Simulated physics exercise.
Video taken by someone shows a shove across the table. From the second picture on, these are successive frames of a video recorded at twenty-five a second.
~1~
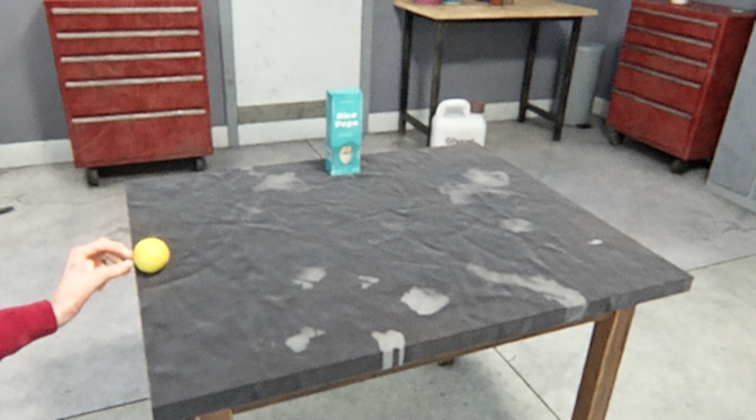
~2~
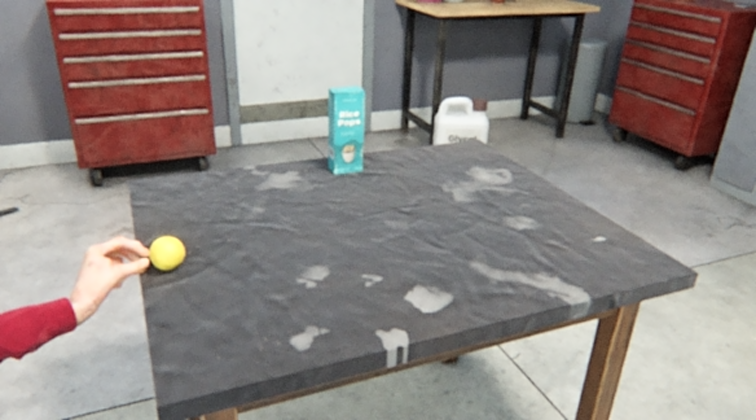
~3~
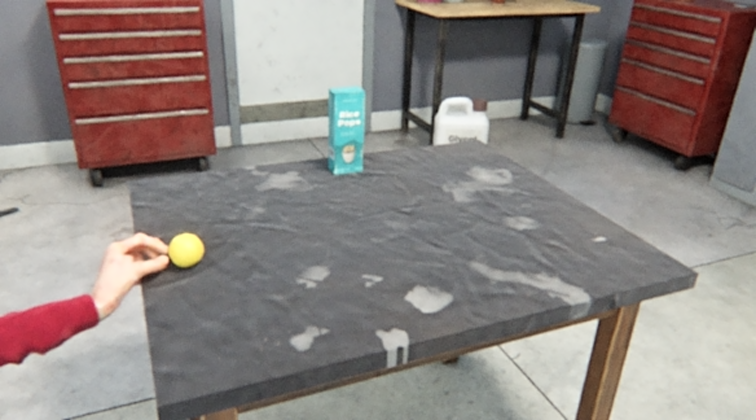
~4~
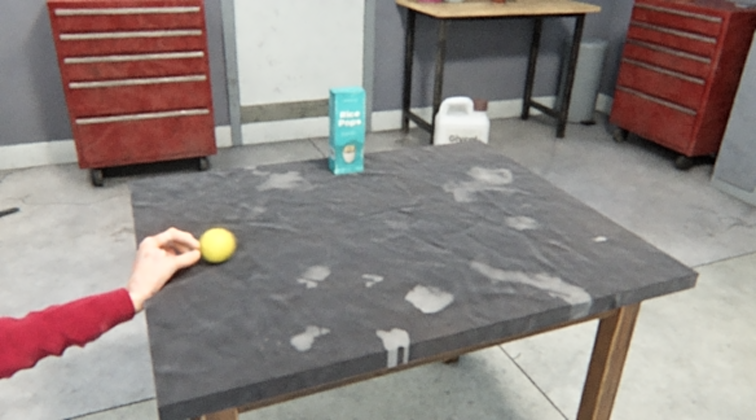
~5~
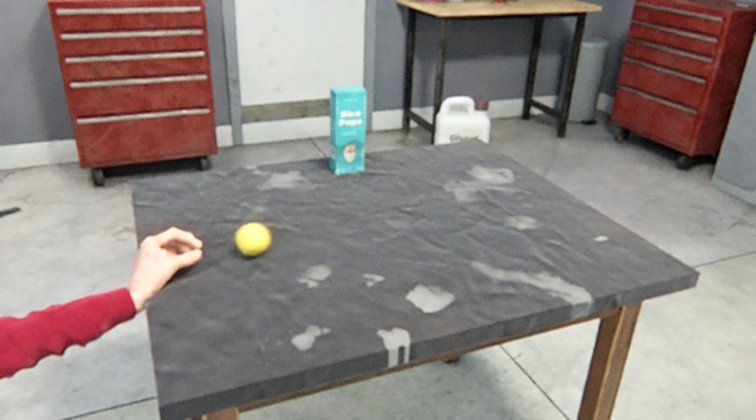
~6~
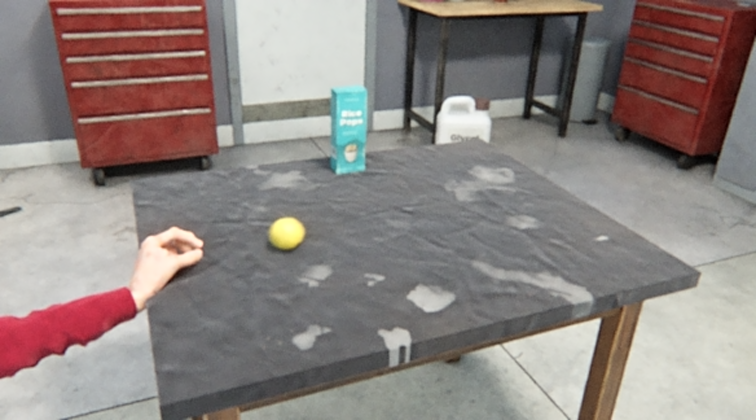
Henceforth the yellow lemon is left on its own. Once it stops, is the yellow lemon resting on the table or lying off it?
Predicted result: Off the table.
Then, 0.20 s on from there, yellow lemon shifted well along near (432, 210).
Then, 0.40 s on from there, yellow lemon shifted well along near (548, 192).
Then, 0.70 s on from there, yellow lemon now off the table.
Then, 0.90 s on from there, things are still on the move.
In the end, off the table, yellow lemon.
